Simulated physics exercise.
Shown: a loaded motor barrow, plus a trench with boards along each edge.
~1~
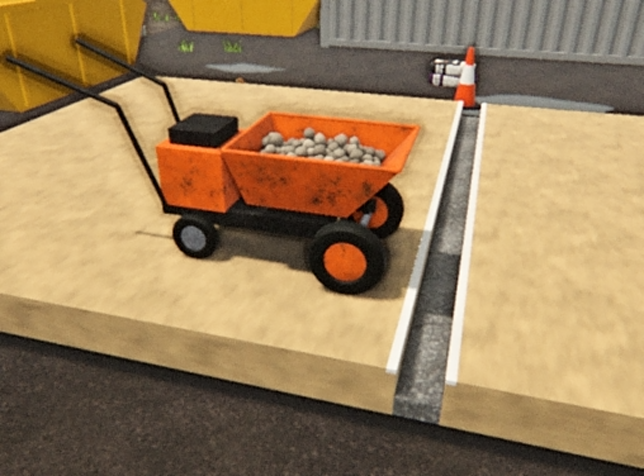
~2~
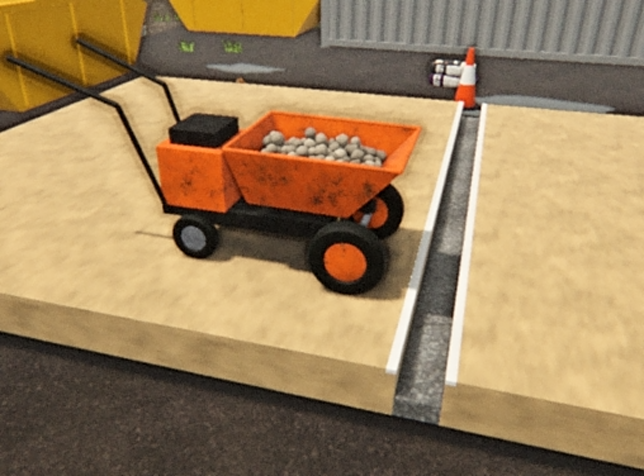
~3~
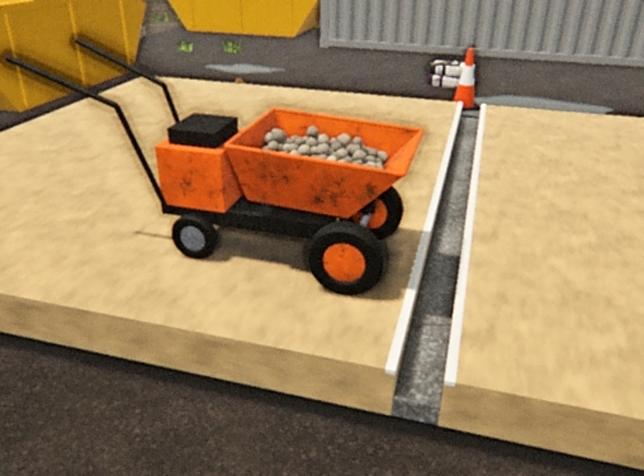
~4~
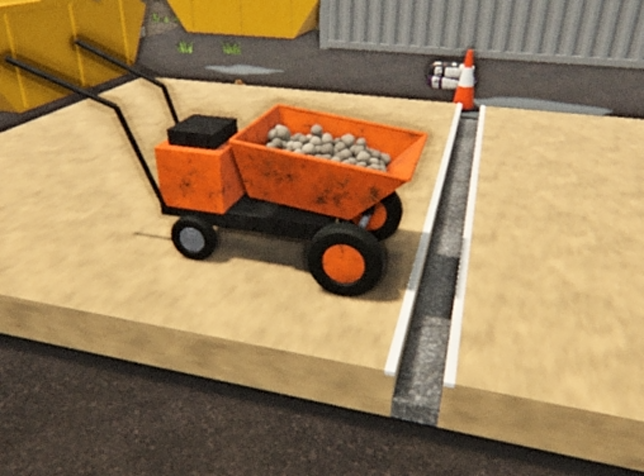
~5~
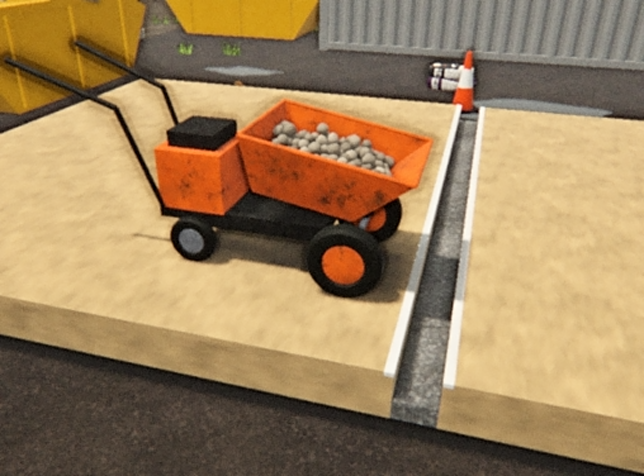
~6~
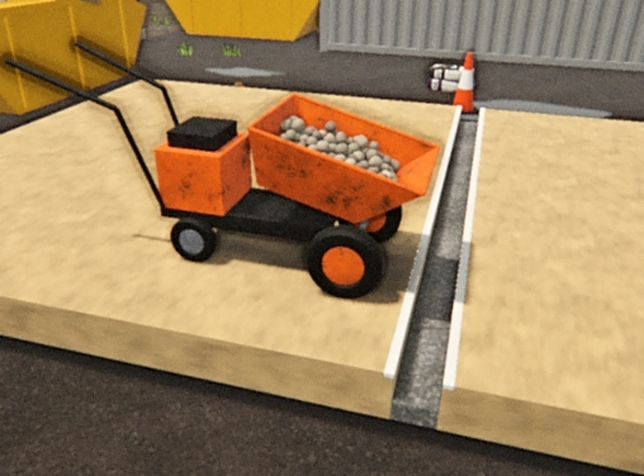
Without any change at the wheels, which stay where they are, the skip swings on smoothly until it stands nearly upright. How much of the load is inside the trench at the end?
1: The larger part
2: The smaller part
2.
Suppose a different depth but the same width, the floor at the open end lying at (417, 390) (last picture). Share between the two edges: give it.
Something close to 0 per cent.
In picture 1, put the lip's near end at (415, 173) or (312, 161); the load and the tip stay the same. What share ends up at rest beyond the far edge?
About 80 % and about 0 %.
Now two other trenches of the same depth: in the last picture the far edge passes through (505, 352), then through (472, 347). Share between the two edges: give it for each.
Roughly 80 percent first and 40 percent second.
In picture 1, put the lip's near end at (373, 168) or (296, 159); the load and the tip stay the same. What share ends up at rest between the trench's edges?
About 50 %, then 40 %.
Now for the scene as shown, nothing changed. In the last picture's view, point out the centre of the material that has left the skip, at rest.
(511, 286).
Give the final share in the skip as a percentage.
Close to 20 per cent, give or take.
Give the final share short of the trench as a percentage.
I'd say near 0 per cent, give or take.
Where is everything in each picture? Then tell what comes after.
Lip of the skip at (399, 171), level; top of the load at (320, 151), river pebbles; first edge of the trench at (402, 329); far edge at (456, 339), the trench under half as wide as the skip, and about as deep as wide, in the first frame.
Lip of the skip at (401, 172), level; top of the load at (312, 153), in the second frame.
Lip of the skip at (404, 175), tipped barely; top of the load at (314, 152), in the third frame.
Lip of the skip at (409, 180), tipped a little; top of the load at (318, 151), in the fourth frame.
Lip of the skip at (415, 186), tipped a little; top of the load at (304, 145), in the fifth frame.
Lip of the skip at (423, 194), tipped clearly; top of the load at (302, 146); first edge of the trench at (400, 333); far edge at (454, 343), in the sixth frame.
Soon, skip tipped steeply; all in the skip.
A while on, skip tipped right over; about two thirds in the skip; about a third beyond it; a stray few falling.
Towards the end, skip tipped right over; about a quarter in the skip; a stray few in or heaped over the trench; most beyond it.
Finally, skip tipped right over; about a quarter in the skip; a stray few in or heaped over the trench; most beyond it.
